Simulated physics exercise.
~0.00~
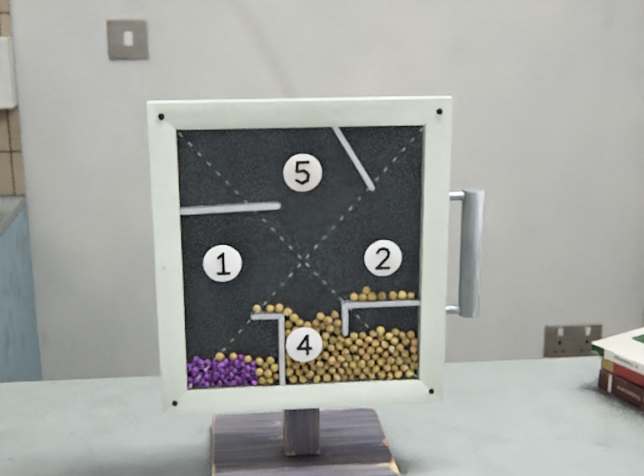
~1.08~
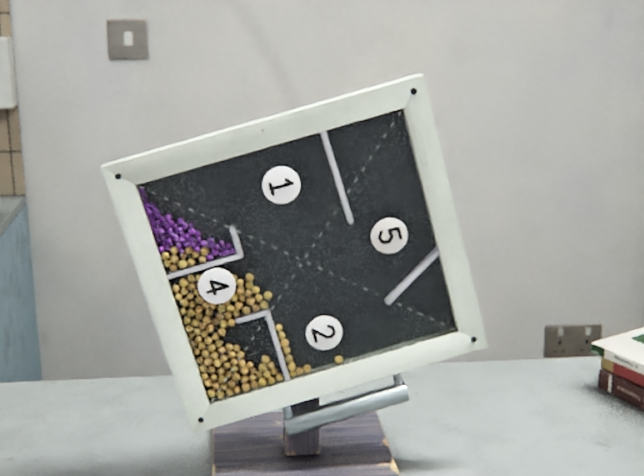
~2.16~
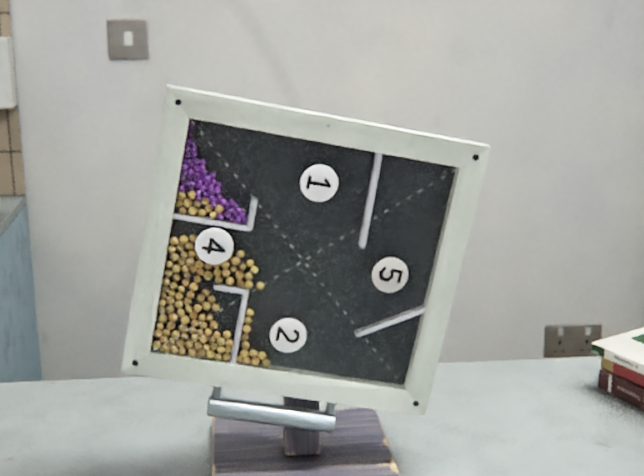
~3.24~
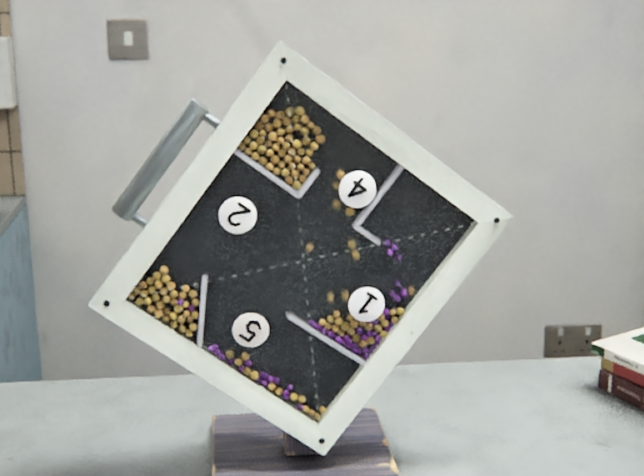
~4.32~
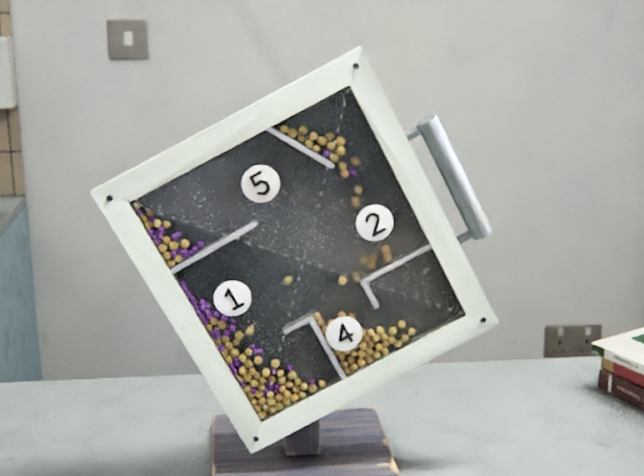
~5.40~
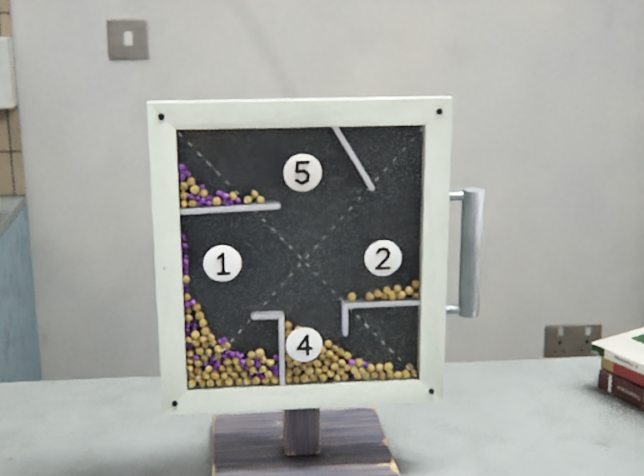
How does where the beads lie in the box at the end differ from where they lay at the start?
At the start the beads lie mostly along the bottom, with more of them toward the right. At the end they have shifted to the left overall, with a bigger heap in the lower left and some on the upper left ledge.
